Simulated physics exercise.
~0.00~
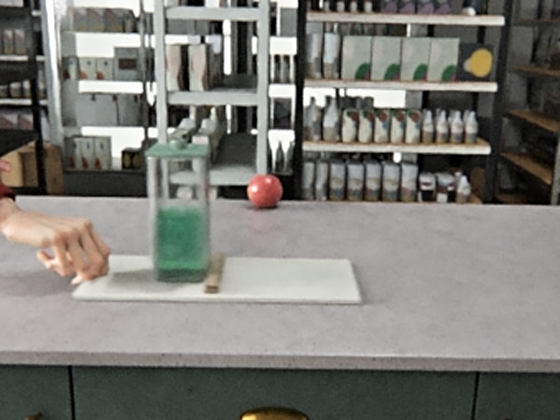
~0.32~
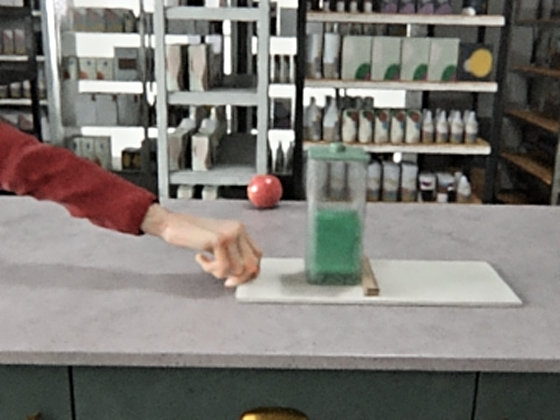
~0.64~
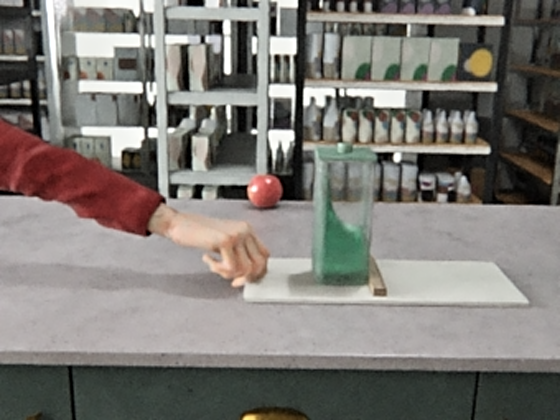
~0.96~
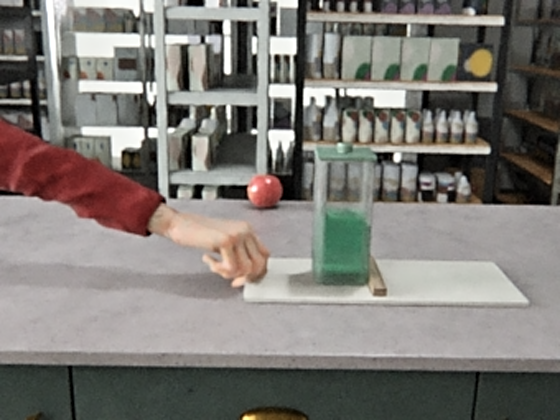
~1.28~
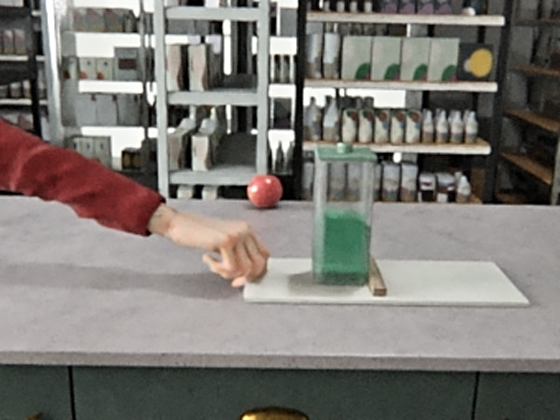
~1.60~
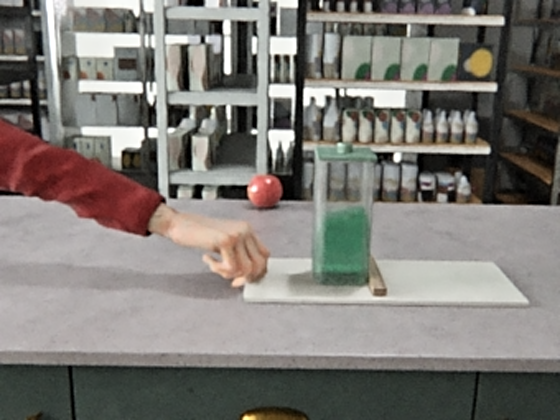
Square bottle of green liquid riding a white board slid right by a hand, liquid sloshing at the stop, bottle staying upright.
